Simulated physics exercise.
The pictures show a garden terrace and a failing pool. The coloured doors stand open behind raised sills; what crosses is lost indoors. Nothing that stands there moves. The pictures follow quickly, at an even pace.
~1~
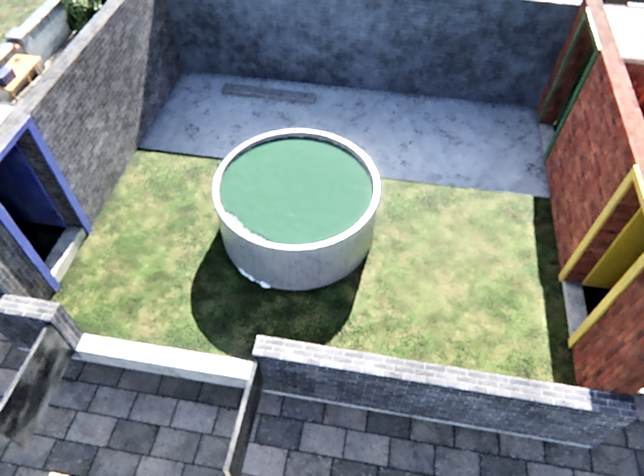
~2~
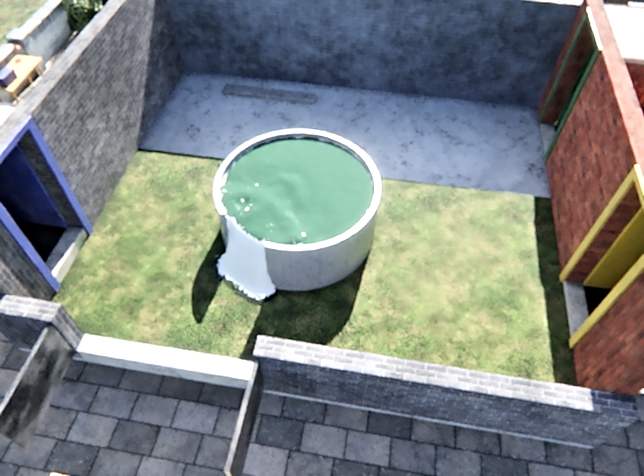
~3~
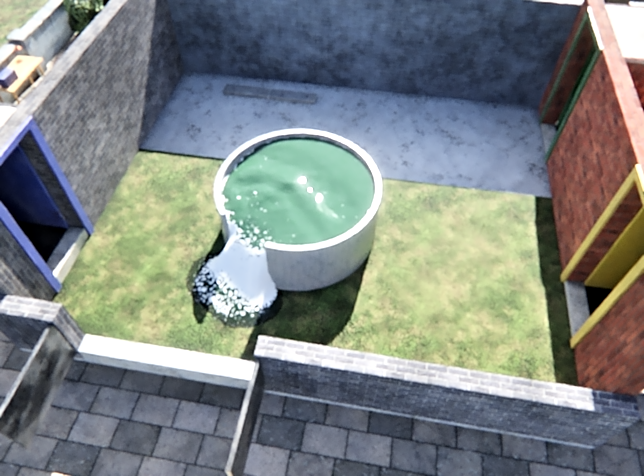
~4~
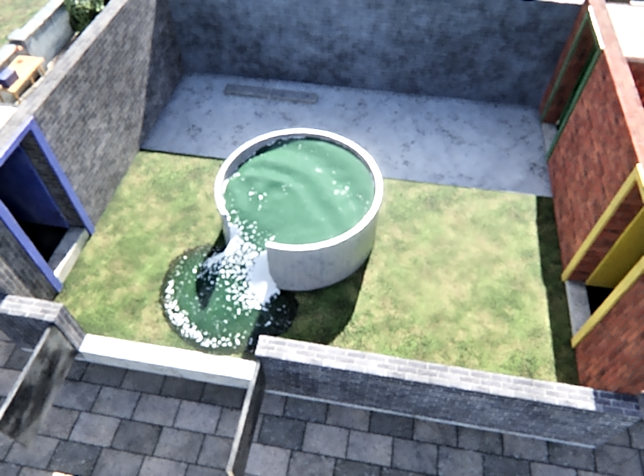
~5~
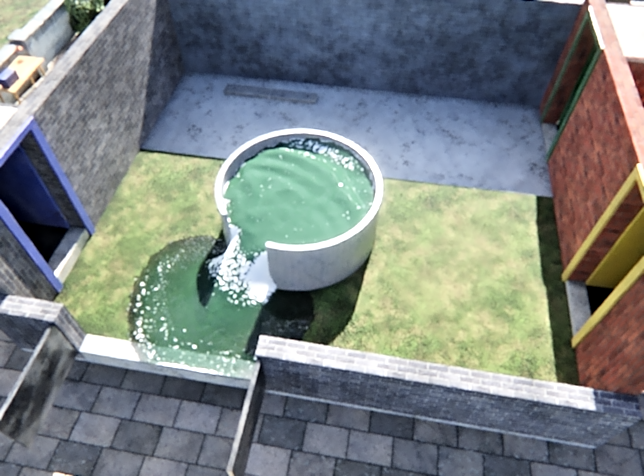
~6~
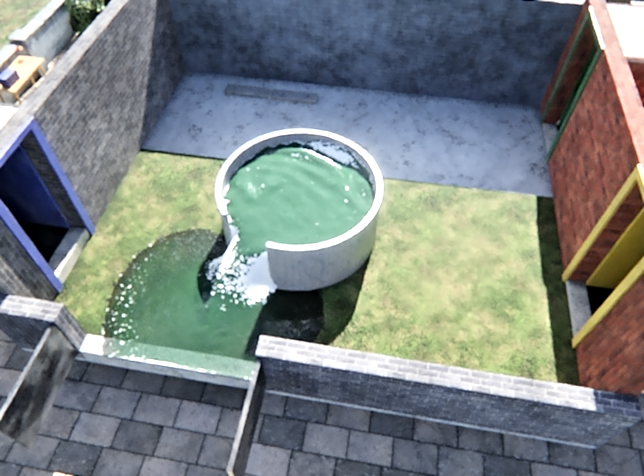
Green water pours through a gap in the round tank and spreads across the grass.
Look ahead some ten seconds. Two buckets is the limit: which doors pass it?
One by one: The yellow door admits no more than that; the green door admits no more than that; the blue door admits no more than that.
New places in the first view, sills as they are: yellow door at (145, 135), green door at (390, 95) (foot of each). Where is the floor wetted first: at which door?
I say the blue one.
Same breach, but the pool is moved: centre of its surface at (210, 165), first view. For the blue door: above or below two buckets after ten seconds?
One by one: Blue door passes that mark.
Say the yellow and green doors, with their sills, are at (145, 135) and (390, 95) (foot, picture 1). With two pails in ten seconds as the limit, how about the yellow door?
One by one: The yellow one is under.
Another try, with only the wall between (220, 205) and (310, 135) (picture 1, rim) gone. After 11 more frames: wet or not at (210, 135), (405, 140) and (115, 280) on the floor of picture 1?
As listed: Under water, free of water, awash.
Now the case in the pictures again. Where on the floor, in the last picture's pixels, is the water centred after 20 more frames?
Around (256, 244).
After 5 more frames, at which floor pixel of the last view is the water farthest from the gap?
Near (40, 326).
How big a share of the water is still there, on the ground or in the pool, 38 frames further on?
Roughly 50 per cent.
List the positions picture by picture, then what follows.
In the first picture, still water in the round tank at (297, 187).
In the second picture, the front is at (261, 299), out from the gap at (247, 258).
In the third picture, the front is at (194, 281), out from the gap at (248, 260).
In the fourth picture, water pours out at (249, 261) and has run to a hidden place.
In the fifth picture, water pours out at (249, 260) and has run to a hidden place.
In the sixth picture, water pours out at (249, 260) and has run to a hidden place.
A moment on, water covers 15 % of the floor; the yellow door not reached, the green door not reached, the blue door wet at the sill, nothing in.
Next, water covers 20 % of the floor; the yellow door not reached, the green door not reached, the blue door wet at the sill, nothing in.
Then, water covers 30 % of the floor; the yellow door not reached, the green door not reached, the blue door wet at the sill, nothing in.
Later, water covers 40 % of the floor; the yellow door not reached, the green door not reached, the blue door under two buckets in.
In the end, water covers 50 % of the floor; the yellow door not reached, the green door not reached, the blue door under two buckets in.
